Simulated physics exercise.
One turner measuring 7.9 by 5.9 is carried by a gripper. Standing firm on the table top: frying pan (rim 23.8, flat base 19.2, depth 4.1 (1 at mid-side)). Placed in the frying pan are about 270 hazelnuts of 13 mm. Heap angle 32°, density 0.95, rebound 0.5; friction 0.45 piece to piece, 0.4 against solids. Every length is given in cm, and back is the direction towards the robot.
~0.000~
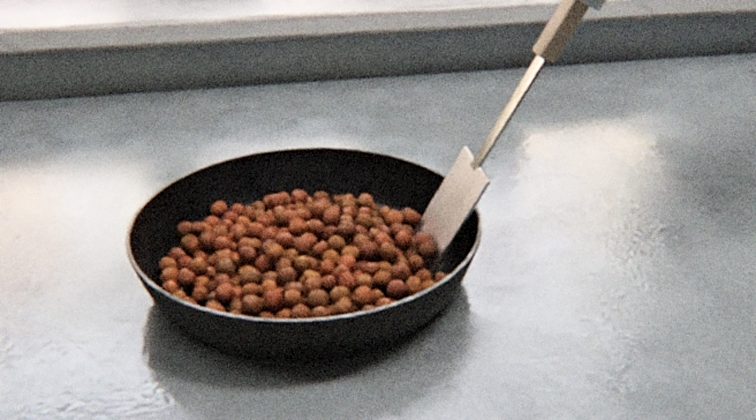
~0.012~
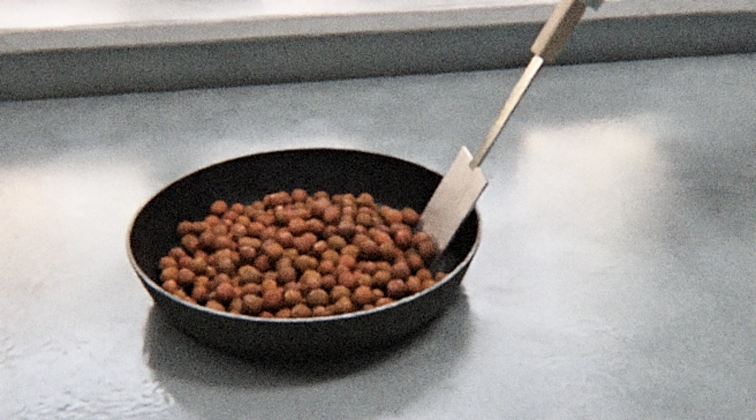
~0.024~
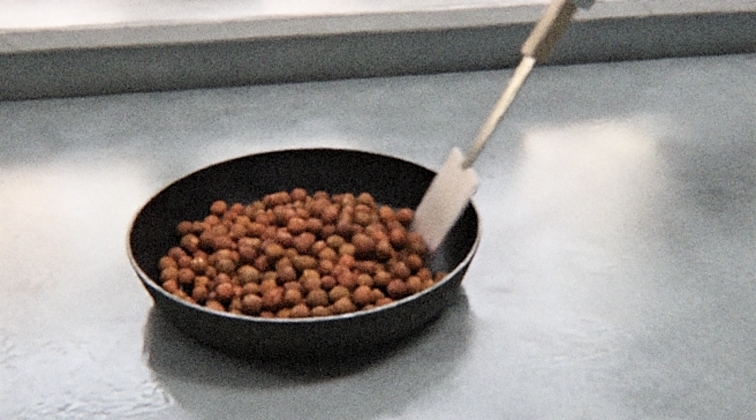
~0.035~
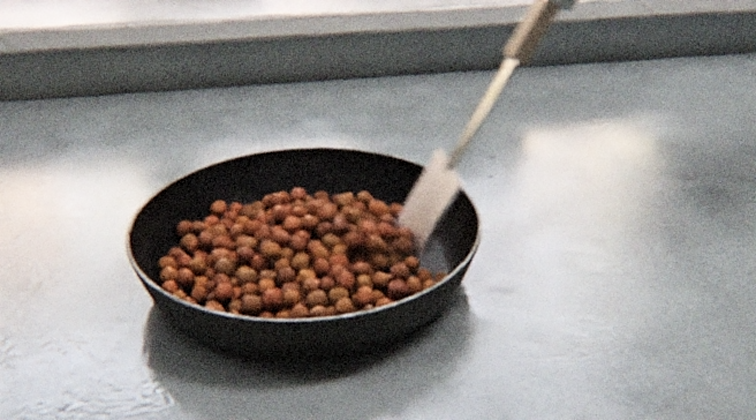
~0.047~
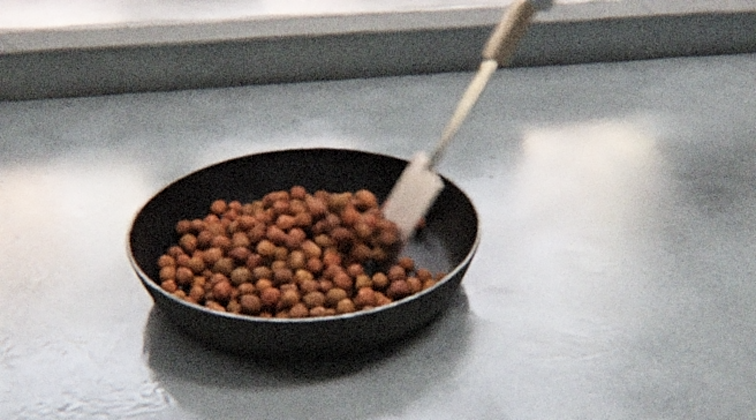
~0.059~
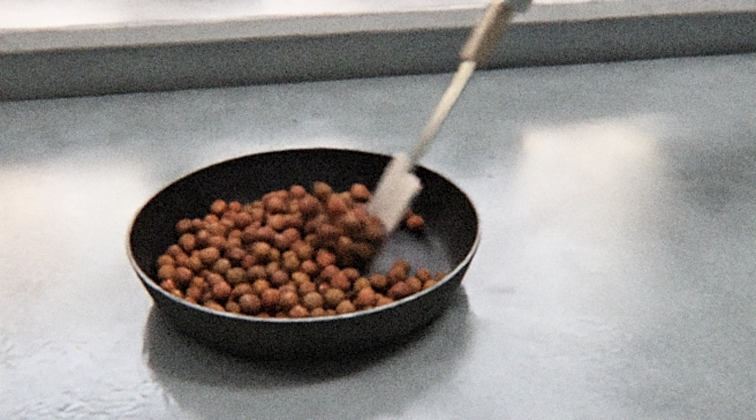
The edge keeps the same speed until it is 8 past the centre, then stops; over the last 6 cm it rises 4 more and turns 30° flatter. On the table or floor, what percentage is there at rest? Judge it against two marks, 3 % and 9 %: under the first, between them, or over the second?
Over the second, so above 9 %.
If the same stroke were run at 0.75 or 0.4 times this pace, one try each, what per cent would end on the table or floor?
I'd say near 15 and then near 0 per cent.
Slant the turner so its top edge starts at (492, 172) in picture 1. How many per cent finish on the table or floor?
About 15%.
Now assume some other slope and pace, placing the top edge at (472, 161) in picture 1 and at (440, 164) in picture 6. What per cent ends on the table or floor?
5 per cent.
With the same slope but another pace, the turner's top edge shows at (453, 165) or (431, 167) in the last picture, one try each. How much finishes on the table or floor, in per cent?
Around 0 per cent, then around 10 per cent.
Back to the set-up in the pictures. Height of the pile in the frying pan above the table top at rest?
4.5 cm.
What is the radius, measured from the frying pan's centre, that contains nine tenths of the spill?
About 75 cm.
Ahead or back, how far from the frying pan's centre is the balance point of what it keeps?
Ahead of centre, roughly 2.5 centimetres.
After 0.09 s, sloping 61°, highest piece 7 above the table; 271 in the frying pan.
After 0.12 s, sloping 52°, highest piece 8 above the table; 271 in the frying pan.
After 0.33 s, sloping 31°, highest piece 9 above the table; 219 in the frying pan, 46 on the table or floor, 6 on the blade or in flight.
After 1.38 s, sloping 31°, highest piece 4 above the table; 219 in the frying pan, 52 on the table or floor.
At rest, 219 in the frying pan, 52 on the table or floor. That is 19 % on the table or floor.
